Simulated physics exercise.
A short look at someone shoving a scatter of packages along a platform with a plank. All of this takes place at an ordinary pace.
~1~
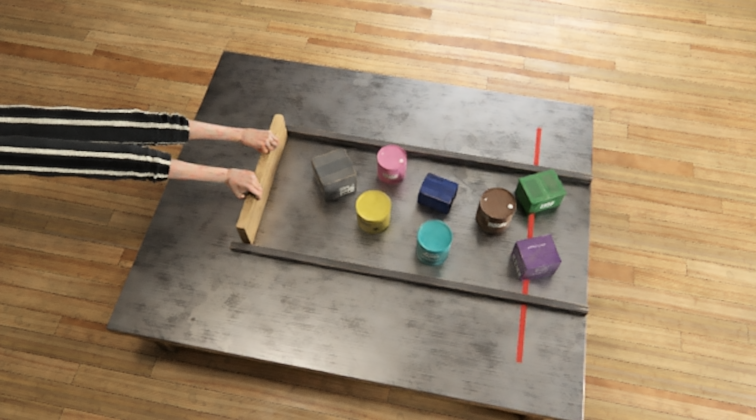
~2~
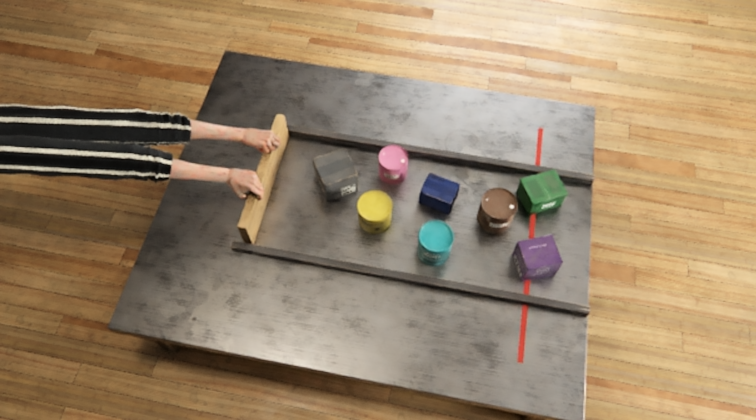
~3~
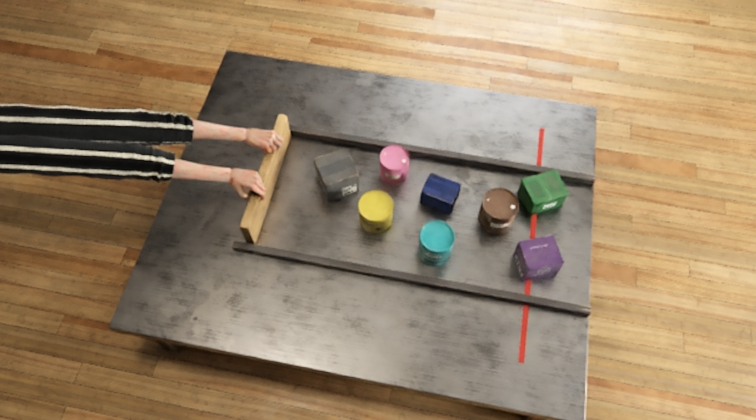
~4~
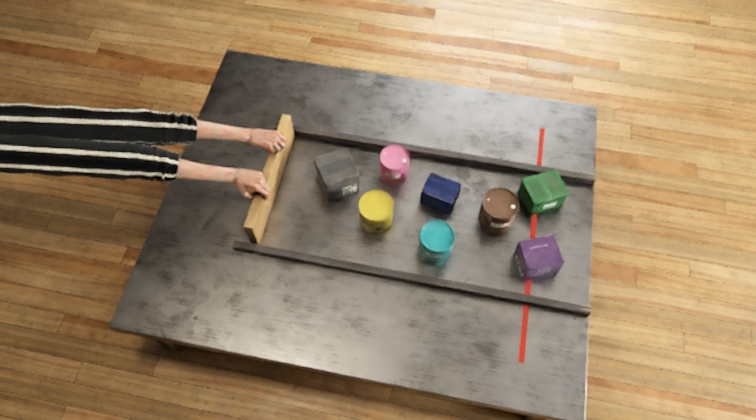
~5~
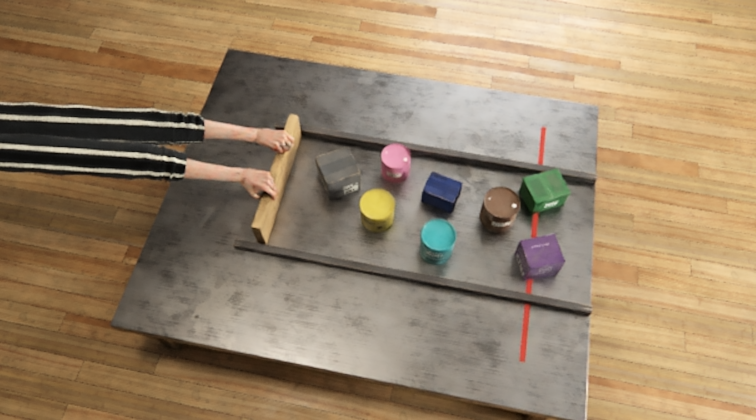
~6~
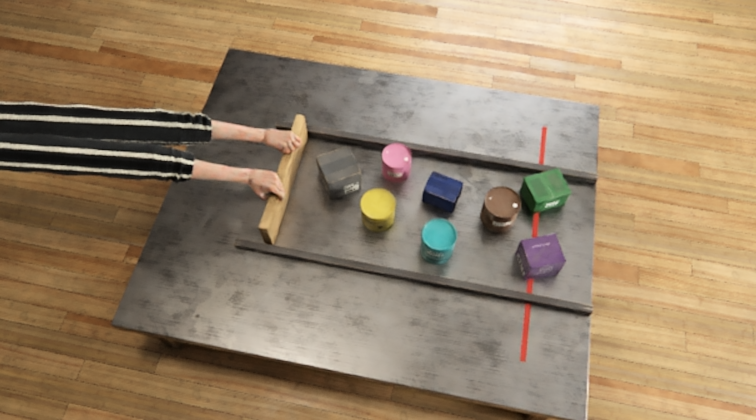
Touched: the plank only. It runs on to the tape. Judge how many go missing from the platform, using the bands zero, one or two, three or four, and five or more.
A single one or a pair drops off.
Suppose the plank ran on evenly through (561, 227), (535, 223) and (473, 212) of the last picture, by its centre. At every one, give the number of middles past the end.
Middles past end - pos 1: 4, pos 2: 2, pos 3: 0.
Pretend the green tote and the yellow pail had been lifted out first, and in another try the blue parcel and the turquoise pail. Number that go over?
First 1, second 0.
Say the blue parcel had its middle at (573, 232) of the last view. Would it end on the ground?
Placed like that, it leaves the surface.
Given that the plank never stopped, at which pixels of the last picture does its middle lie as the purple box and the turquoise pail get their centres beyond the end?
Around (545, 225), then around (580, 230).
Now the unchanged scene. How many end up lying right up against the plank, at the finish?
The count comes out at 4.
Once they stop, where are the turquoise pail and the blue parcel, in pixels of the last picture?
Final positions - turquoise pail around (551, 277), blue parcel around (592, 212).
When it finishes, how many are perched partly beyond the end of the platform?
I make it 2.
Soon after, none off yet; purple box at rest near (540, 257); green tote at rest near (545, 192); brown canister at rest near (500, 209).
After that, none off yet; purple box at rest near (540, 257); green tote displaced a little near (555, 191); brown canister displaced about its own width near (539, 217).
In the end, the number that fall off is one or two; gone, brown canister and green tote.
